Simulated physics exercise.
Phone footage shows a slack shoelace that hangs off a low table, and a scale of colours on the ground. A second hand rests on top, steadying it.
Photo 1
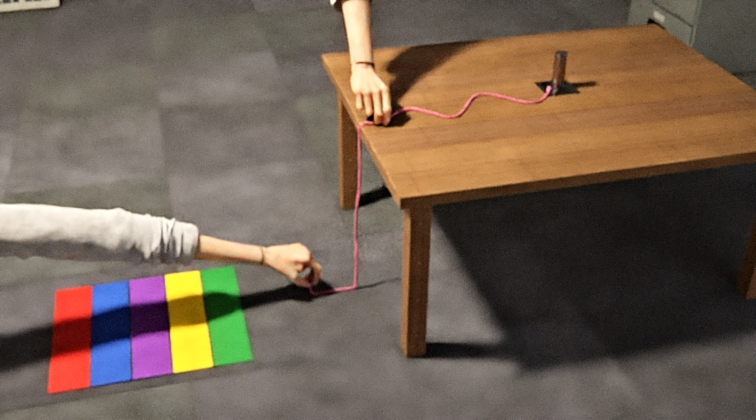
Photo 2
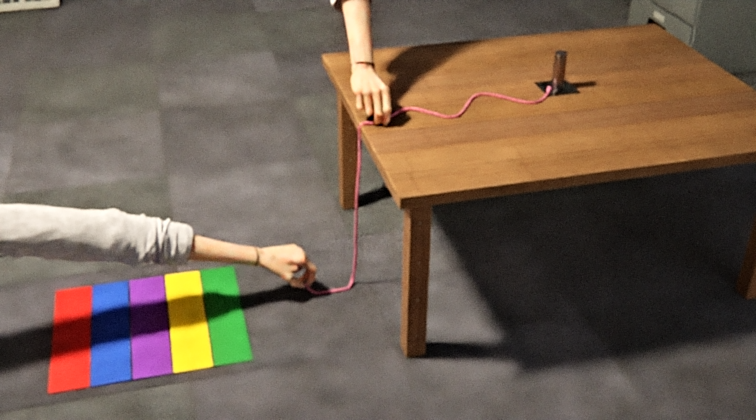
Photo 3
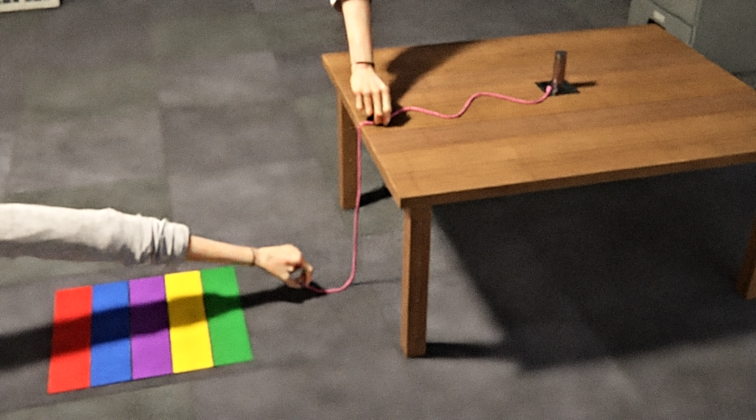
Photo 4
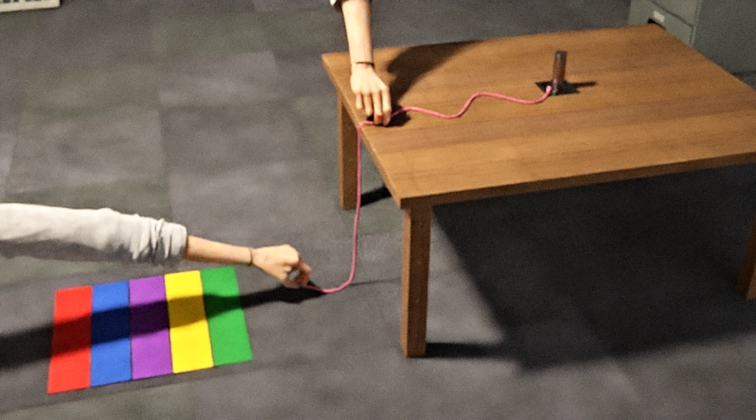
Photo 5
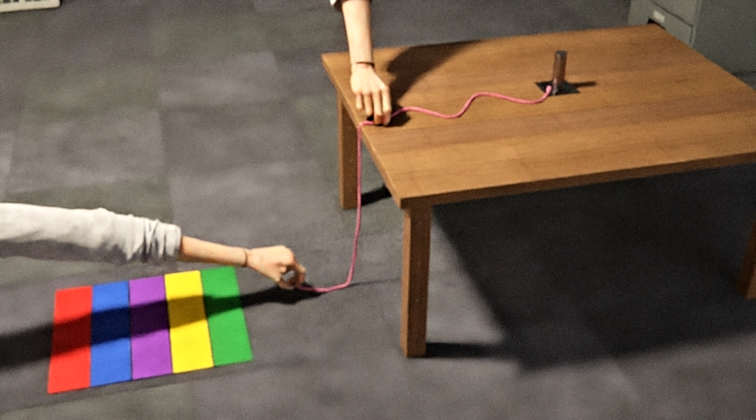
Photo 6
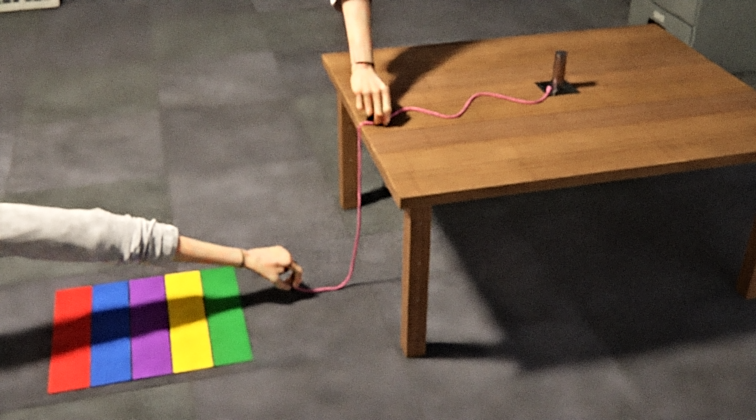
In the video, one hand rests on a pink cord at the edge of a wooden table while another, near the floor, draws the cord's hanging end slightly left toward a strip of coloured bands.
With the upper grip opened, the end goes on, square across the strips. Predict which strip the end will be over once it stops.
I would say the blue strip.
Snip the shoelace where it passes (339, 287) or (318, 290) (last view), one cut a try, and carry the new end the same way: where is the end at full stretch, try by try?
First try near (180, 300), second near (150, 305).
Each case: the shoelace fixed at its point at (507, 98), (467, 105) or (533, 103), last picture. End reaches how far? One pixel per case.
Near (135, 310), then (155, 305), then (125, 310).
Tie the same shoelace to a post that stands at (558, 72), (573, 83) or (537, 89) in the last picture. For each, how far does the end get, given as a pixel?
About (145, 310), then (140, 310), then (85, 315).
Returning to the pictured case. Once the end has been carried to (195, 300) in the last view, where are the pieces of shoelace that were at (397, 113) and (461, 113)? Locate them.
At (357, 136), then (416, 111).
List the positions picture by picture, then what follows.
End (310, 283); green (230, 344); yellow (191, 350); purple (151, 357); blue (111, 363); red (69, 370), in the first frame.
End (306, 284); shoelace through (538, 102) (469, 102) (419, 110) (360, 133) (356, 207) (354, 270), in the second frame.
End (302, 284), in the third frame.
End (300, 285); shoelace through (538, 102) (469, 102) (419, 110) (360, 133) (359, 207) (354, 270), in the fourth frame.
End (294, 285), in the fifth frame.
End (292, 286); shoelace through (538, 102) (469, 102) (419, 110) (360, 133) (360, 207) (351, 270), in the sixth frame.
A little later, end near (195, 300); over yellow.
Next, end near (143, 308); over purple.
When it is tight, end near (111, 313); over blue. It gets as far as the blue strip.
